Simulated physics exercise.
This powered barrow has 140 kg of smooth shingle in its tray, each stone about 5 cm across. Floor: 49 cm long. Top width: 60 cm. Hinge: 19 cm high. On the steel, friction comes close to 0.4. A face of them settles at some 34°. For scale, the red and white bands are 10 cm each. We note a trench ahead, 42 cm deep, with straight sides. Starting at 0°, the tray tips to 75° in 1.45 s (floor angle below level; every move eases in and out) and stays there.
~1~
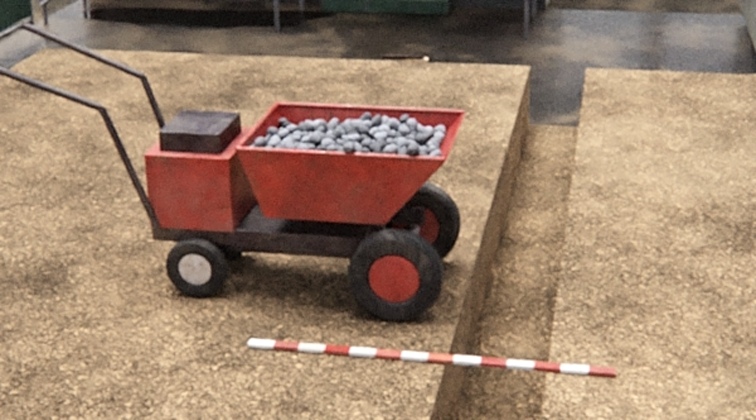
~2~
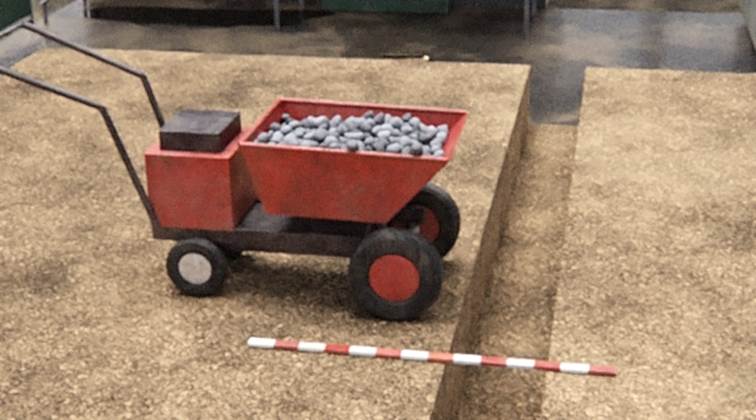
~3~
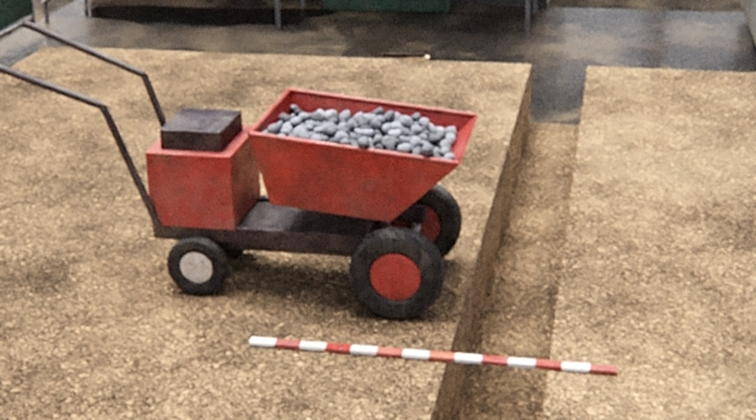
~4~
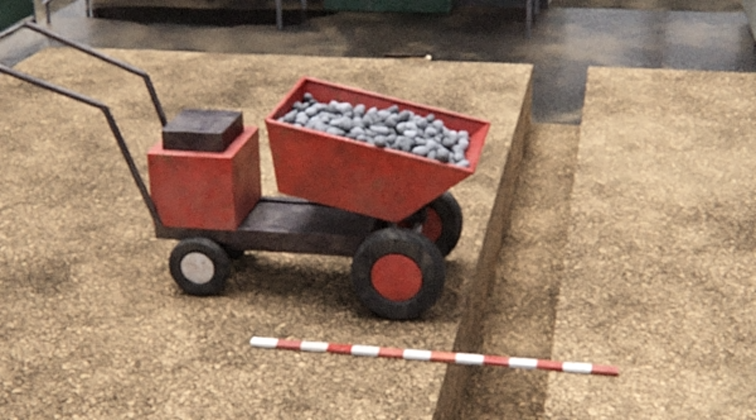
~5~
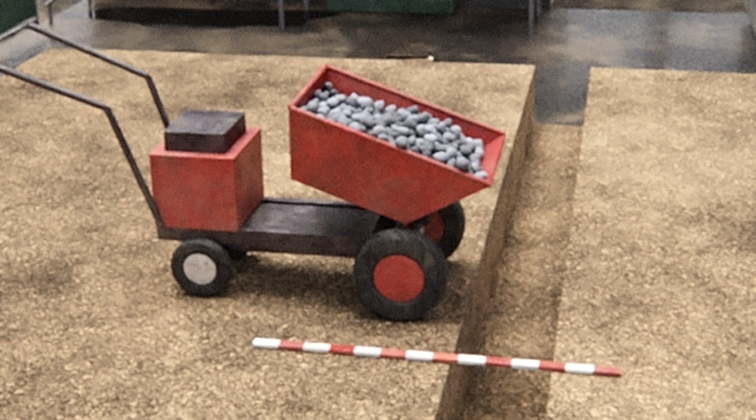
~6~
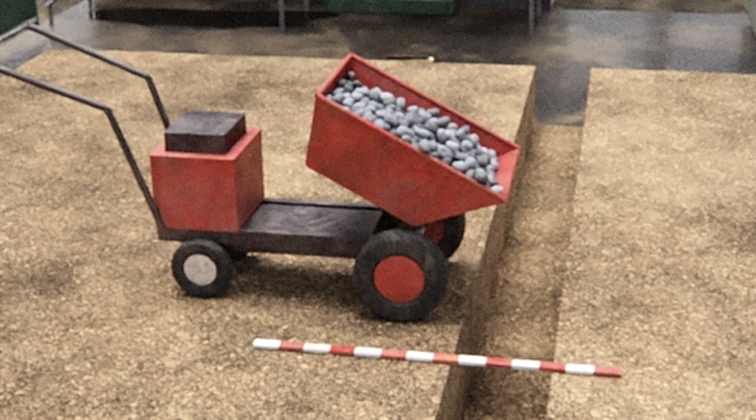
On a gravelly floor beside a straight-sided trench, a red powered barrow stood still while its tray of smooth grey stones slowly rose at the left, tilting steadily toward the trench on the right.
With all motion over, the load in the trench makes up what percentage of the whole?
It makes up about 30 percent of the whole load.
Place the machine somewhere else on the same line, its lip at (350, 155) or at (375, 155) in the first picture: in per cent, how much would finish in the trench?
Close to 100 percent in the first case, 95 percent in the second.
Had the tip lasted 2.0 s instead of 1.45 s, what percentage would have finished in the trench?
My guess is near 35 percent.
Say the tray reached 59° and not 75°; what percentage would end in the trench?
Roughly 35% would end there.
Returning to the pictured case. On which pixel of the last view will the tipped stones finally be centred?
Look at roughly (608, 297).
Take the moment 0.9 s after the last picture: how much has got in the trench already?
Roughly 10% by that time.
Then, 0.5 s after the last picture the floor is at 63°, 95 % in the tray, 2 % in the trench, 3 % past the trench; the foremost stones are at (578, 268).
Then, 0.9 s after the last picture the floor is at 75°, 34 % in the tray, 9 % in the trench, 57 % past the trench; the foremost stones are at (733, 312).
Then, 1.3 s after the last picture the floor is at 75°, 10 % in the tray, 18 % in the trench, 72 % past the trench; the foremost stones are past the picture's edge.
Then, 3.2 s after the last picture the floor is at 75°, 0 % in the tray, 30 % in the trench, 70 % past the trench; the foremost stones are past the picture's edge.
